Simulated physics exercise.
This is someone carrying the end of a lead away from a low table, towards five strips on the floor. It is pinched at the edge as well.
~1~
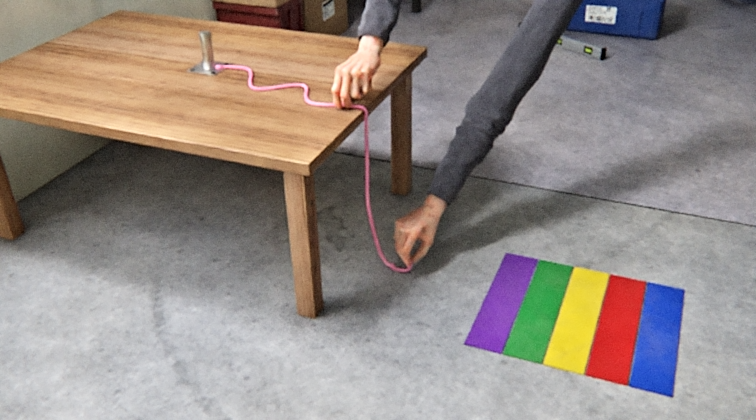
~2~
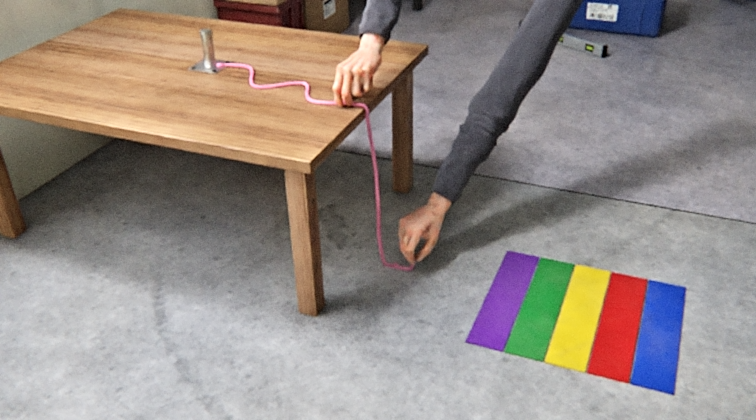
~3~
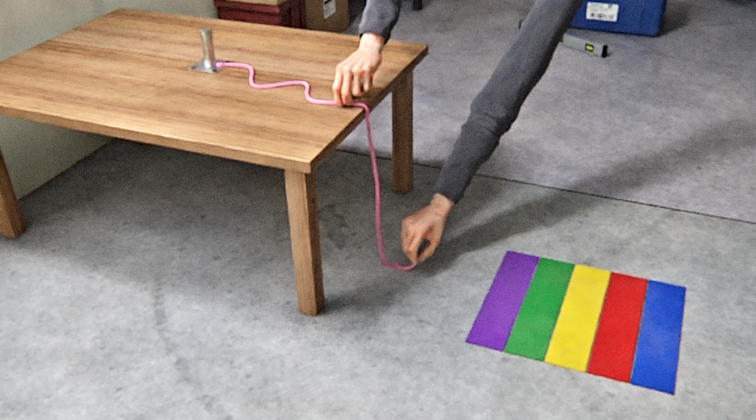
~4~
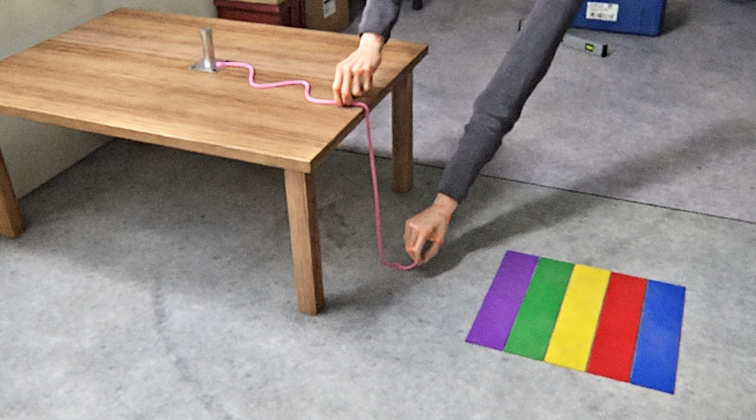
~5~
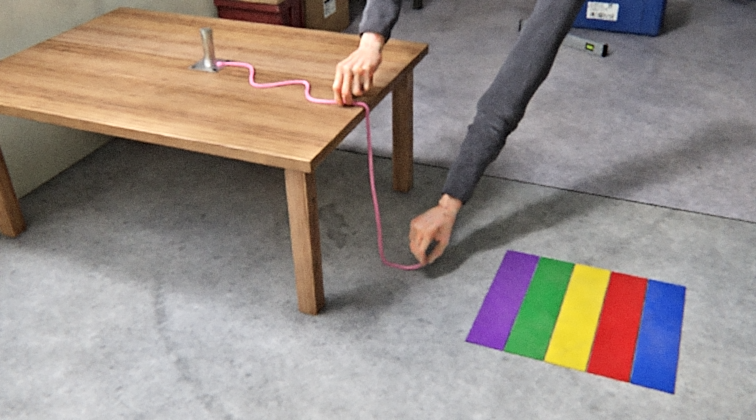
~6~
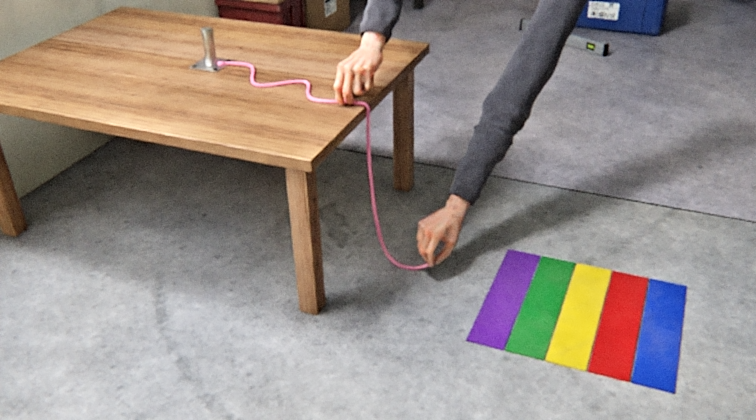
A person pinched a pink cord at the edge of a low wooden table with one hand, while the other held its end near the floor and moved it slightly right, towards five coloured strips.
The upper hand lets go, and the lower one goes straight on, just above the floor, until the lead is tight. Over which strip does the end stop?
Over yellow.
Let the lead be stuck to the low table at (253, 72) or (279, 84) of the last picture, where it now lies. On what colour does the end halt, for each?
Try by try: Yellow; green.
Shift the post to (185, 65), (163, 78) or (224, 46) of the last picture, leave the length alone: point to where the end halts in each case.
About (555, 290), (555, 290) and (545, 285).
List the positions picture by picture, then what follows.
End (411, 261); purple (490, 330); green (529, 339); yellow (569, 349); red (611, 359); blue (654, 370), in the first picture.
End (415, 260); lead through (247, 67) (270, 87) (308, 98) (368, 120) (377, 188) (381, 249), in the second picture.
End (418, 260), in the third picture.
End (421, 260); lead through (247, 66) (269, 86) (308, 98) (367, 119) (375, 187) (381, 248), in the fourth picture.
End (426, 261), in the fifth picture.
End (434, 262); lead through (248, 65) (271, 85) (309, 97) (368, 118) (372, 186) (384, 247), in the sixth picture.
Soon after, end near (513, 280); over purple.
After that, end near (561, 290); over green.
At the stop, end near (589, 296); over yellow. The end stops over the yellow strip.
